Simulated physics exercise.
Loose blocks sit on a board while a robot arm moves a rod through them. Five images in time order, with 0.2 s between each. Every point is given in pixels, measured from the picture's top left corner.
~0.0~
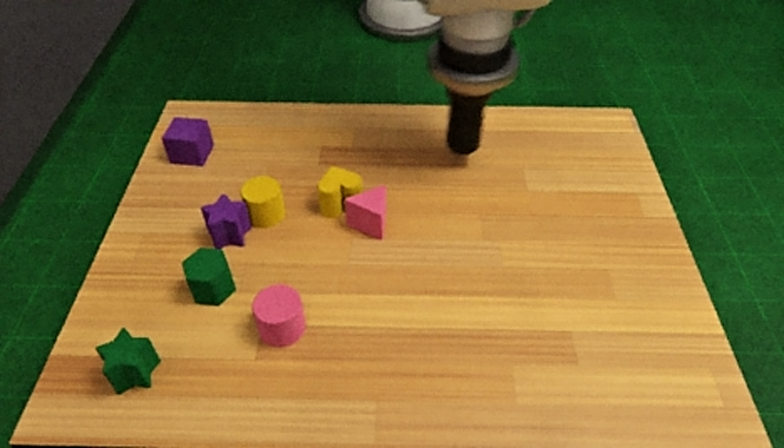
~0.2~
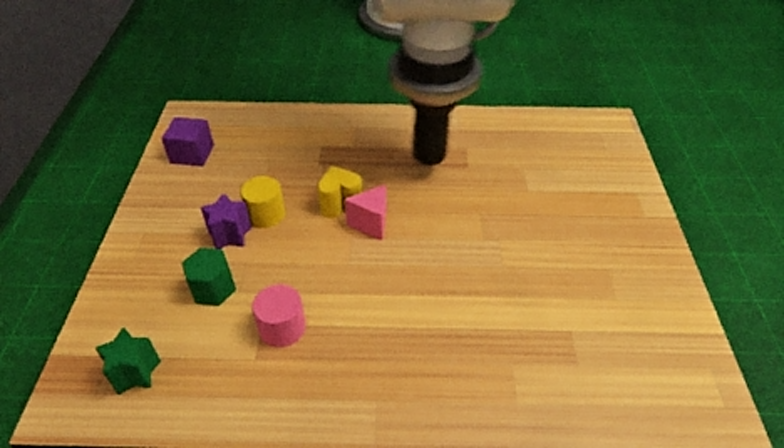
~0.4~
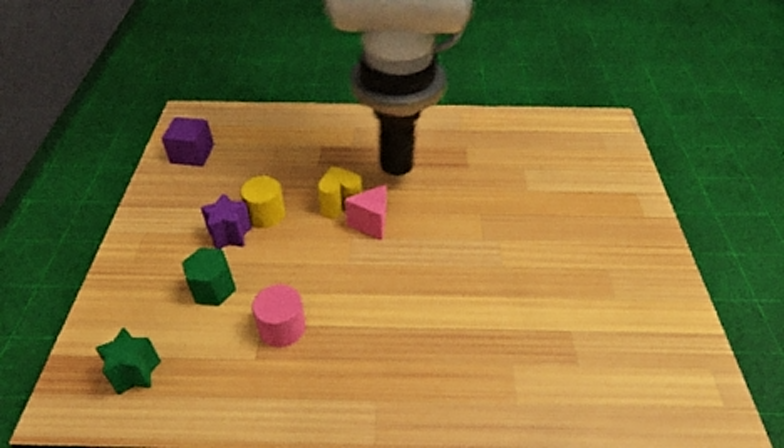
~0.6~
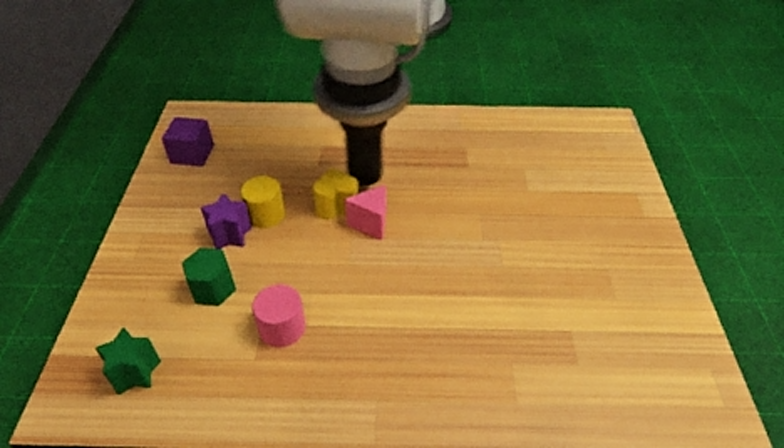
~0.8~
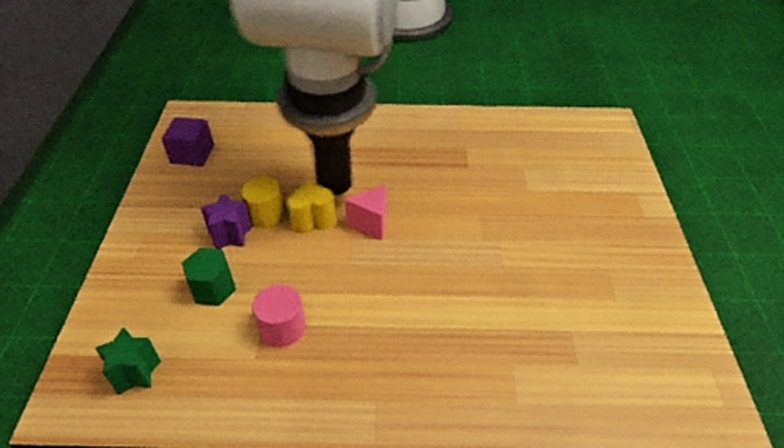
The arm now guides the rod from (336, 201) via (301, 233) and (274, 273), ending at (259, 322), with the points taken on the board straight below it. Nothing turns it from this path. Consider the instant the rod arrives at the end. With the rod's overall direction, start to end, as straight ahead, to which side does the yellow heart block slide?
Right-hand side.
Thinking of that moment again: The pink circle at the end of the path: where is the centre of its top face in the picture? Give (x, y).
Located at (282, 324).
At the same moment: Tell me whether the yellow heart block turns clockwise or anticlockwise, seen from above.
If we look at it from overhead, the yellow heart block pivots clockwise.
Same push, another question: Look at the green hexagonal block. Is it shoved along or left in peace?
The block you're asking about gets moved.
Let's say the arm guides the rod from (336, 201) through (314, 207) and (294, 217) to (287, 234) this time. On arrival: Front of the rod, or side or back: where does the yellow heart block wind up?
When the path ends, it will sit ahead of the rod.
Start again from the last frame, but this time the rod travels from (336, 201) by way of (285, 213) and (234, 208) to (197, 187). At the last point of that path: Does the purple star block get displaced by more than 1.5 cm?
Yes, I think so.
On the path given first. One third of the way, rod (298, 217); yellow heart block (267, 226), turned 15° clockwise.
Two thirds of the way, rod (270, 257); green hexagonal block (191, 267), turned 30° anticlockwise; yellow heart block (228, 251), turned 65° clockwise.
At the end, rod (254, 306); green hexagonal block (190, 267), turned 30° anticlockwise; yellow circle unmoved; pink circle (282, 324); yellow heart block (227, 251), turned 65° clockwise.
